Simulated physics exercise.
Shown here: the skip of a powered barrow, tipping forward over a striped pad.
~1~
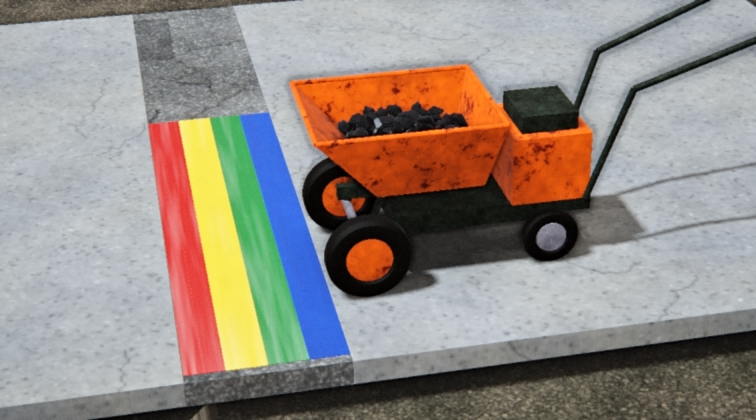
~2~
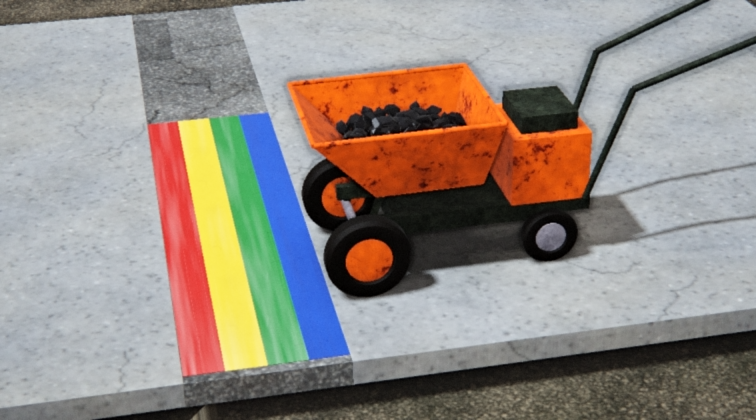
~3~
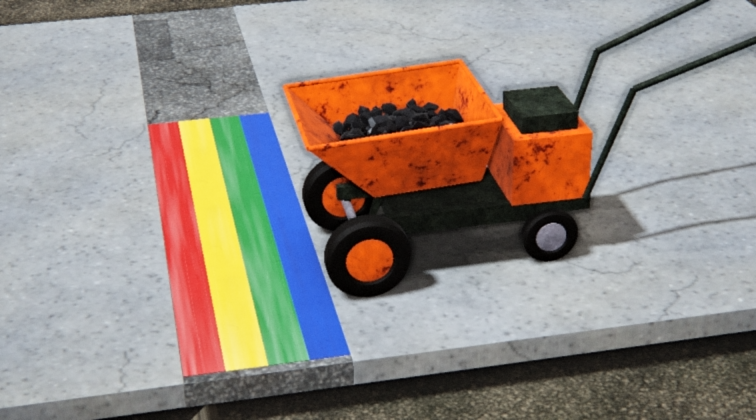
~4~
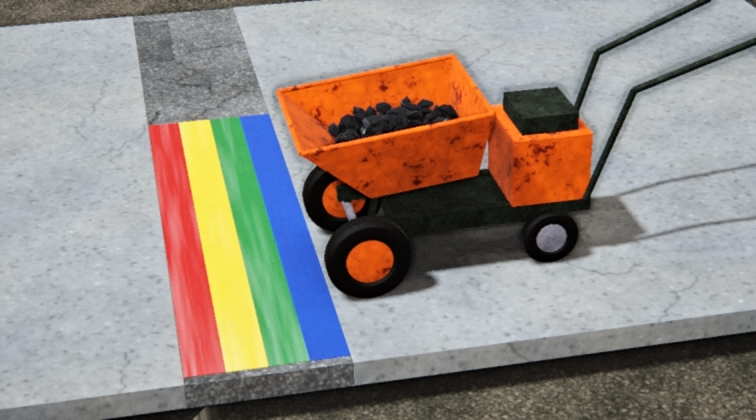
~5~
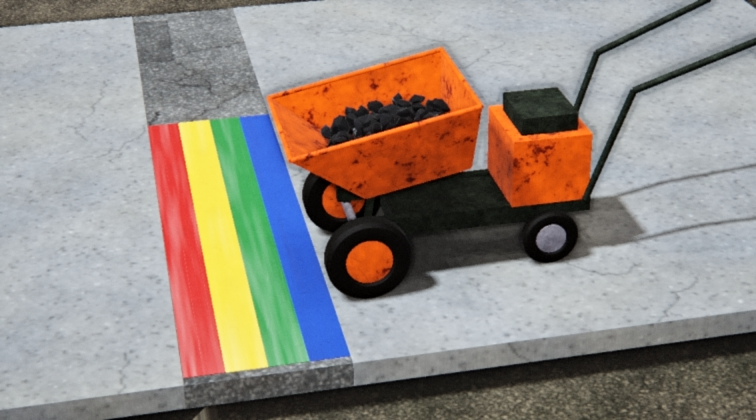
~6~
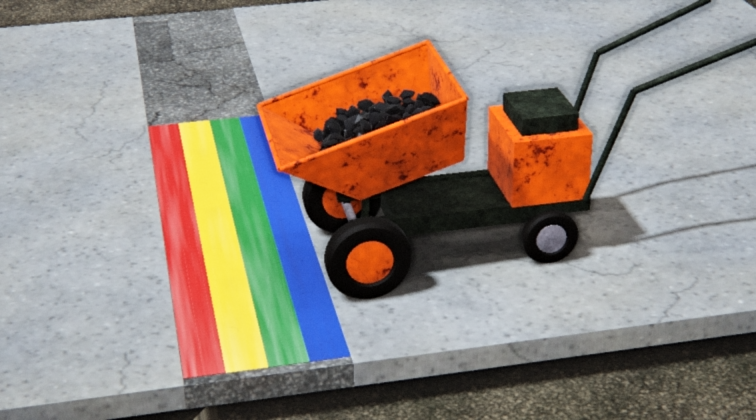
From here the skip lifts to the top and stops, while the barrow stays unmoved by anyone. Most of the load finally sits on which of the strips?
It sits mostly on the red strip.
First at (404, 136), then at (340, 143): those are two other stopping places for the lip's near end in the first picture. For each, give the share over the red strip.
The shares come out close to 10 and 30 per cent, in that order.
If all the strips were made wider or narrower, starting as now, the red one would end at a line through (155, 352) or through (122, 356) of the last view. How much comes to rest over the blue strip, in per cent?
Shares: About 0 per cent; about 0 per cent.
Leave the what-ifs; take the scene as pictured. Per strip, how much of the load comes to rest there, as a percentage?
Blue strip: 0 %, green strip: 0 %, yellow strip: 5 %, red strip: 30 %.
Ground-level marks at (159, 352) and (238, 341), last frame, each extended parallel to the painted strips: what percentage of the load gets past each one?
In order: Near 20 %, then 70 %.
Just after the last frame, skip tipped steeply; every one in the skip.
A moment on, skip tipped right over; the larger part in the skip; about a tenth over the yellow strip; roughly a quarter over the red strip; just a few off the paint.
Further on, skip tipped right over; roughly a third in the skip; about a tenth over the yellow strip; roughly a third over the red strip; roughly a third off the paint.
When it is over, skip tipped right over; roughly a third in the skip; not one over the blue strip; not one over the green strip; about a tenth over the yellow strip; roughly a third over the red strip; roughly a third off the paint.
